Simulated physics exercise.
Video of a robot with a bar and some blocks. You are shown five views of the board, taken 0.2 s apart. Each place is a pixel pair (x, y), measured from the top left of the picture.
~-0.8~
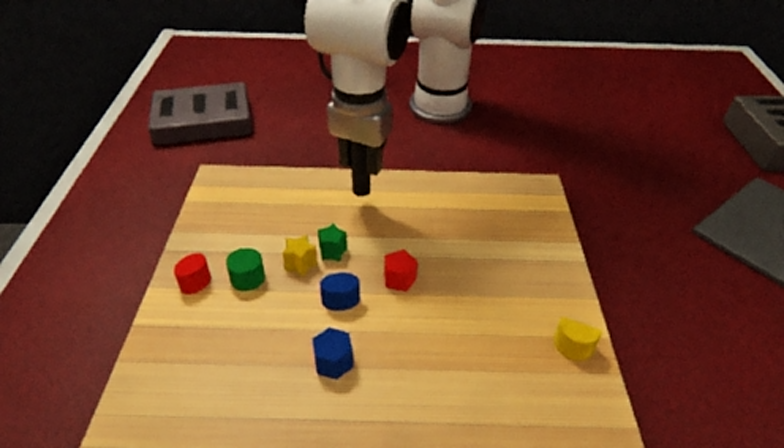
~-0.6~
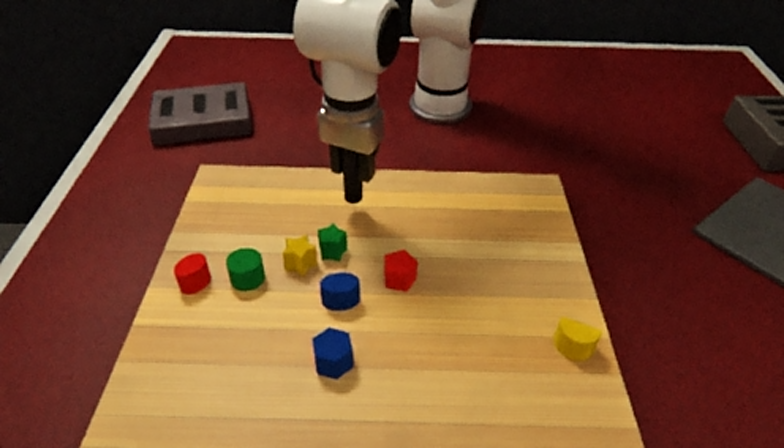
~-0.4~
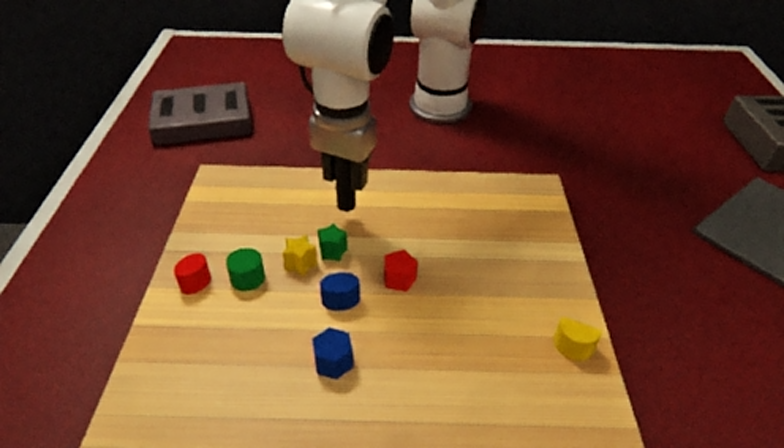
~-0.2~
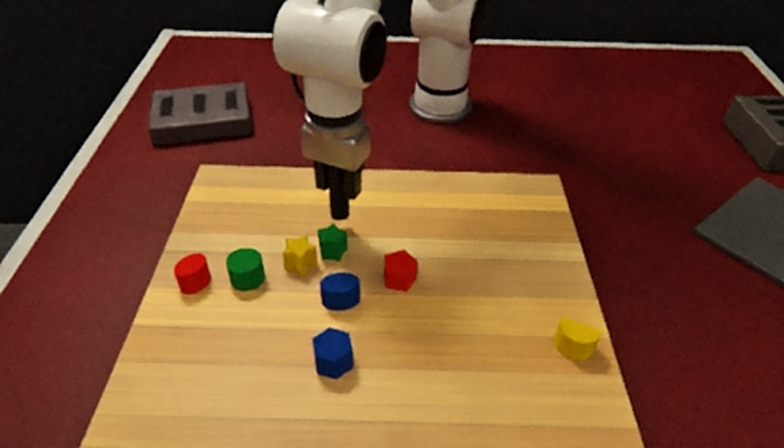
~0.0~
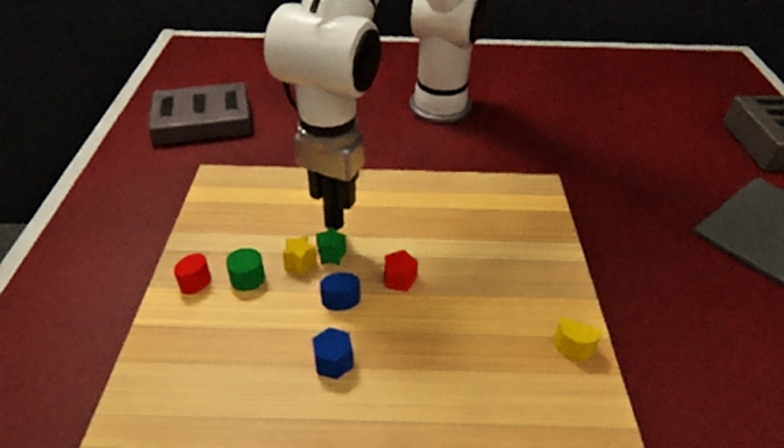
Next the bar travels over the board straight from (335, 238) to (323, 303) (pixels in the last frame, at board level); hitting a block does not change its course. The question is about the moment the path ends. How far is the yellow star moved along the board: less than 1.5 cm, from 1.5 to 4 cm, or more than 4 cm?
Its final spot will lie within 1.5 cm of the current one.
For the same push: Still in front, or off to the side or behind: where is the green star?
Still being pushed.
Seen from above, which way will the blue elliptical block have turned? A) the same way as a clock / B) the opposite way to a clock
B (the opposite way to a clock)
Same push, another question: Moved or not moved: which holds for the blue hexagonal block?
That one stays where it is.
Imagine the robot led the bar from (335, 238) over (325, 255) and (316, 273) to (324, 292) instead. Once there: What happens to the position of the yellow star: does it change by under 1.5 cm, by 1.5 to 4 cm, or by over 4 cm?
Between 1.5 and 4 cm.
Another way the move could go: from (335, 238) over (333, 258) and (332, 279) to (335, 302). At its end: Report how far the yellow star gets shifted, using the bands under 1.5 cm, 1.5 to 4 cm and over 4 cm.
Verdict: Less than 1.5 cm.
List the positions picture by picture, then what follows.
Bar tip (361, 191); block tops, yellow star (298, 245); green star (331, 233); blue hexagonal block (332, 344); blue elliptical block (340, 282), in the first picture.
Bar (354, 198); blocks unchanged, in the second picture.
Bar (346, 206); blocks unchanged, in the third picture.
Bar (340, 214); blocks unchanged, in the fourth picture.
Bar (335, 224); yellow star (298, 245); green star (330, 237); blue hexagonal block (332, 344); blue elliptical block (340, 282), in the fifth picture.
What follows on the original path. One third of the way, bar (331, 244); yellow star (297, 249), turned 35° clockwise; green star (326, 259).
Two thirds of the way, bar (327, 267); yellow star (297, 250), turned 40° clockwise; green star (317, 282), turned 15° clockwise; blue elliptical block (341, 293), turned 40° anticlockwise.
At the end, bar (322, 289); yellow star (297, 250), turned 40° clockwise; green star (308, 300); blue hexagonal block in place; blue elliptical block (342, 296), turned 45° anticlockwise.
